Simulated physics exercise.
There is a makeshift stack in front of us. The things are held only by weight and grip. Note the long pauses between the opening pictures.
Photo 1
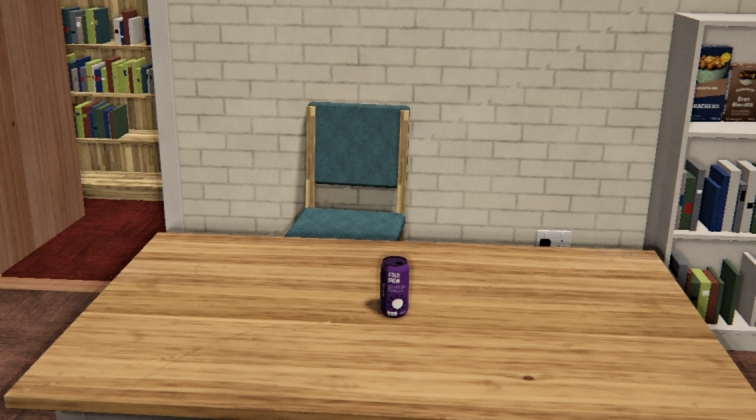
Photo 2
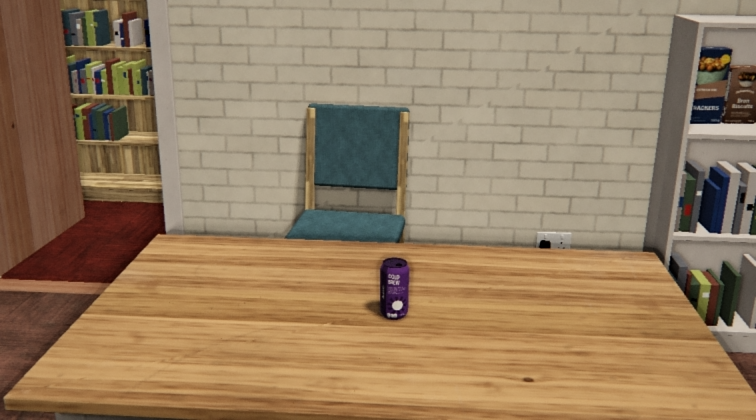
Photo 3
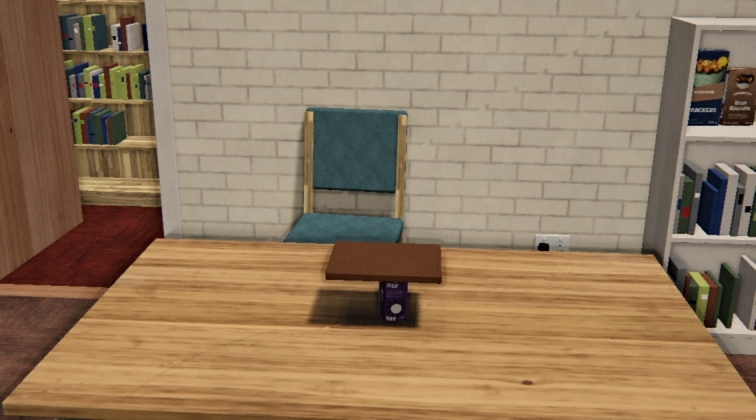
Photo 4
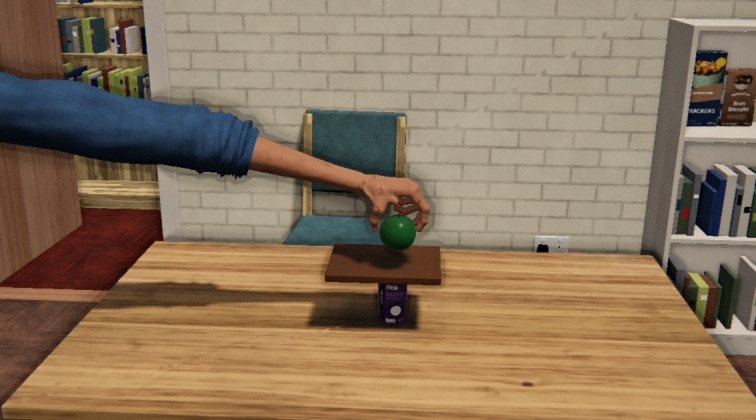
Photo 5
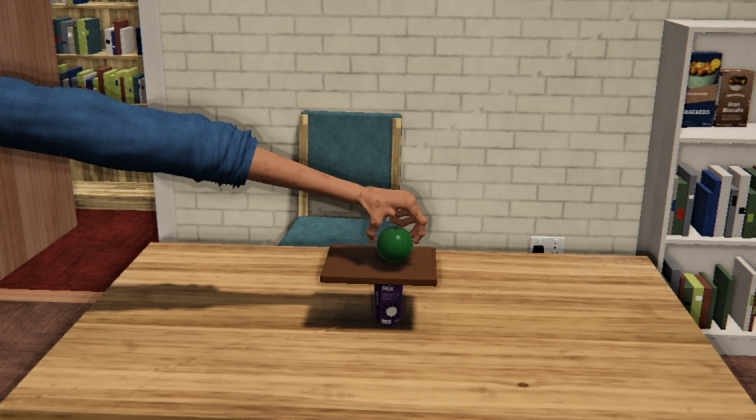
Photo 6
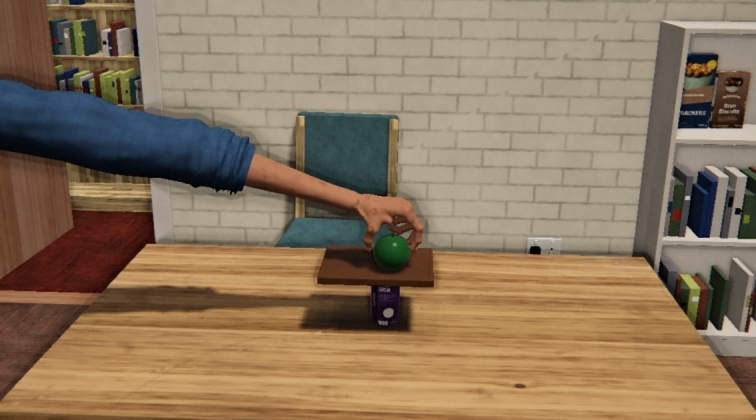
A purple can stood alone on a wooden table, then a flat brown lid was on top of it. A hand reached in from the left and lowered a green apple onto the lid, still holding it.
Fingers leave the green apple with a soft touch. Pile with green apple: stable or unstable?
Stable.
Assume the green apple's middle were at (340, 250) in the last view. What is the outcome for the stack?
After that, it tumbles down.
Then, 0.20 s after the last picture, nothing has stirred.
Then, 0.50 s after the last picture, green apple resting near (392, 252).
At rest, all 3 in place. Seen from the same camera at the end, green apple near (392, 252). The stack keeps its balance.
